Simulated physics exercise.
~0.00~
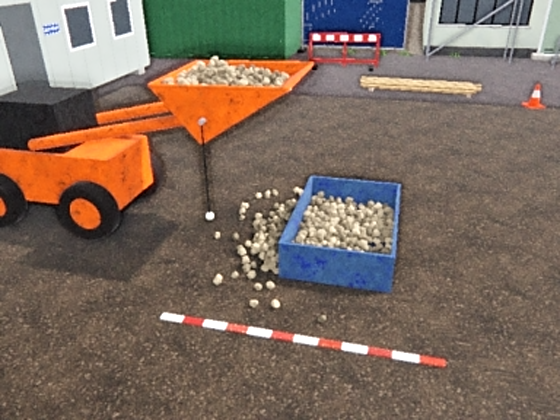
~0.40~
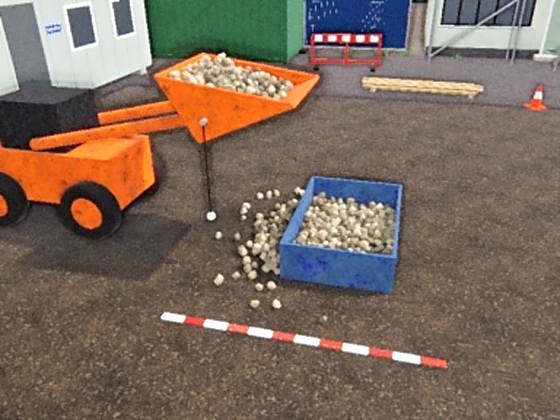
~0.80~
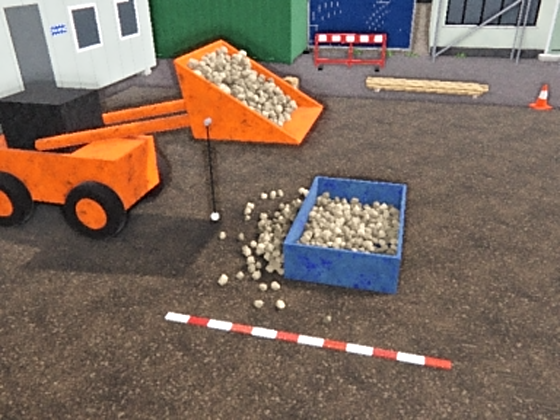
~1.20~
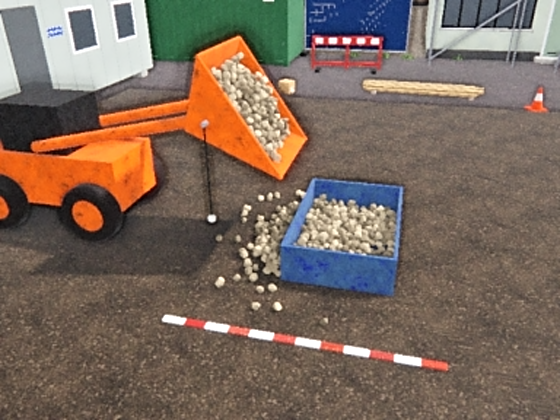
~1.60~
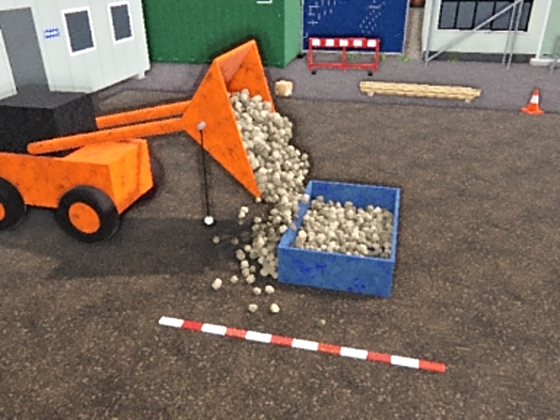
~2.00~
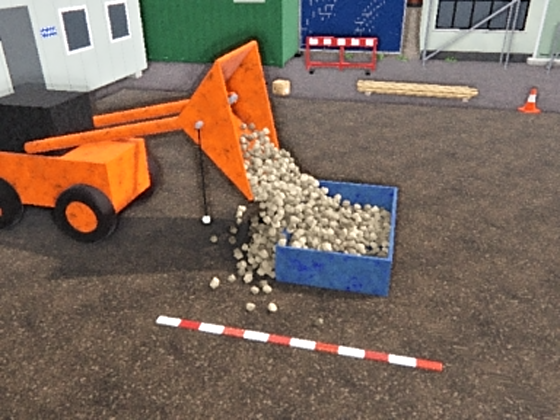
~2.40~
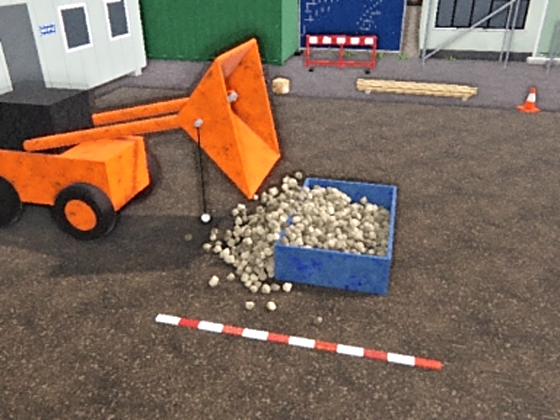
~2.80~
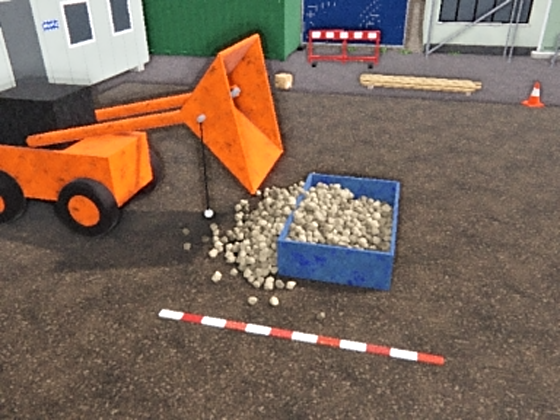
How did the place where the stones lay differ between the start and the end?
At the start, many of the stones were up in the orange bucket, with the rest in the blue bin and on the ground to its left. By the end they all lay lower down, in the bin and in a bigger heap on its left side.
